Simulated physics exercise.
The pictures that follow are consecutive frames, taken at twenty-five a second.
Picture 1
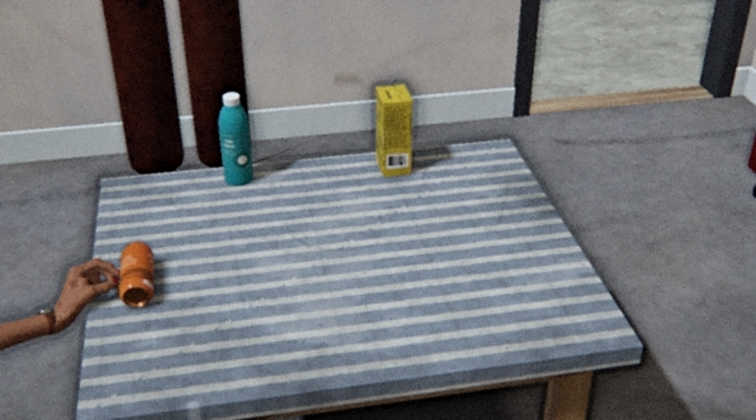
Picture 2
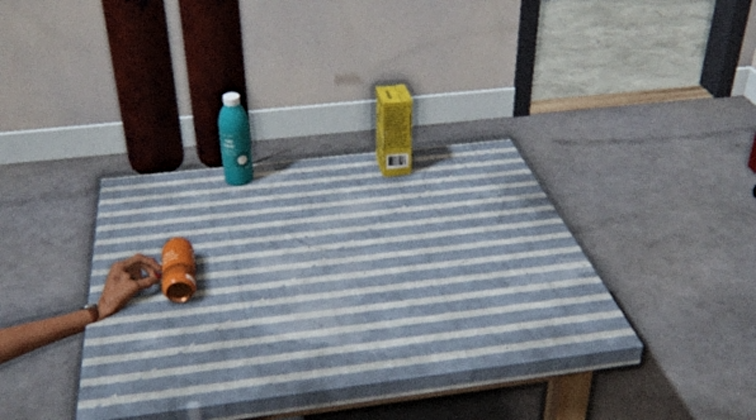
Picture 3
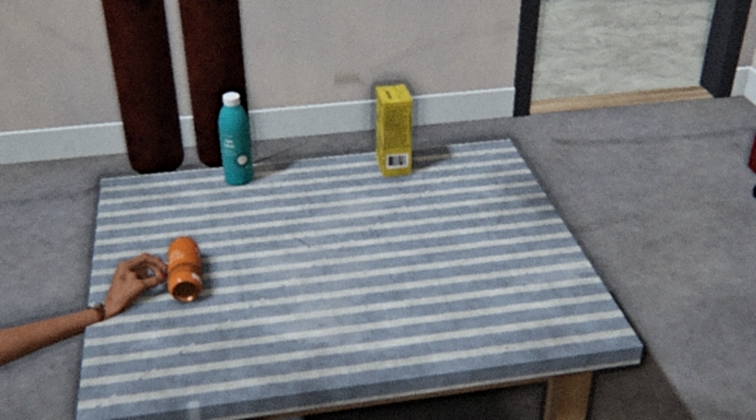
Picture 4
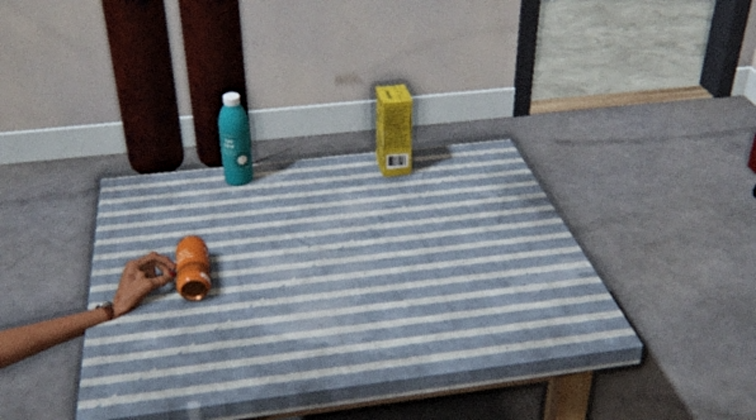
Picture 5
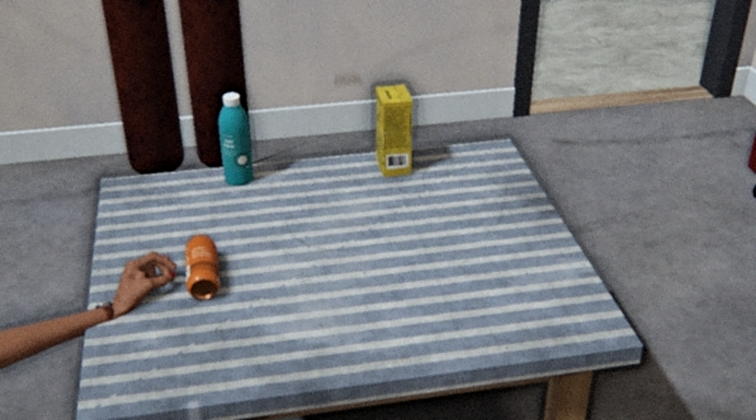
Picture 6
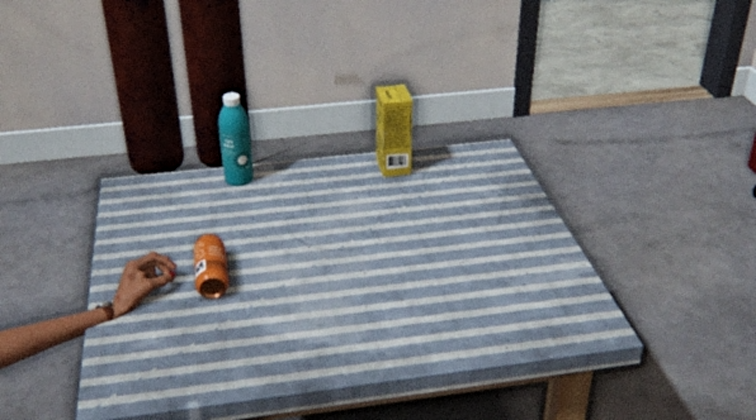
An orange can lying on a striped table moved right with a hand beside it, then rolled a little farther as the hand stayed back, while a teal bottle and yellow box stood still.
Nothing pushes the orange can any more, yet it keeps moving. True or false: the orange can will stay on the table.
True.
Then, 0.10 s after the last picture, orange can rolled about its own width near (230, 264).
Then, 0.20 s after the last picture, orange can rolled well along near (246, 262).
Then, 0.50 s after the last picture, orange can rolled well along near (274, 259).
At rest, moved from the start, orange can. Seen from the same camera at the end, orange can near (277, 259).
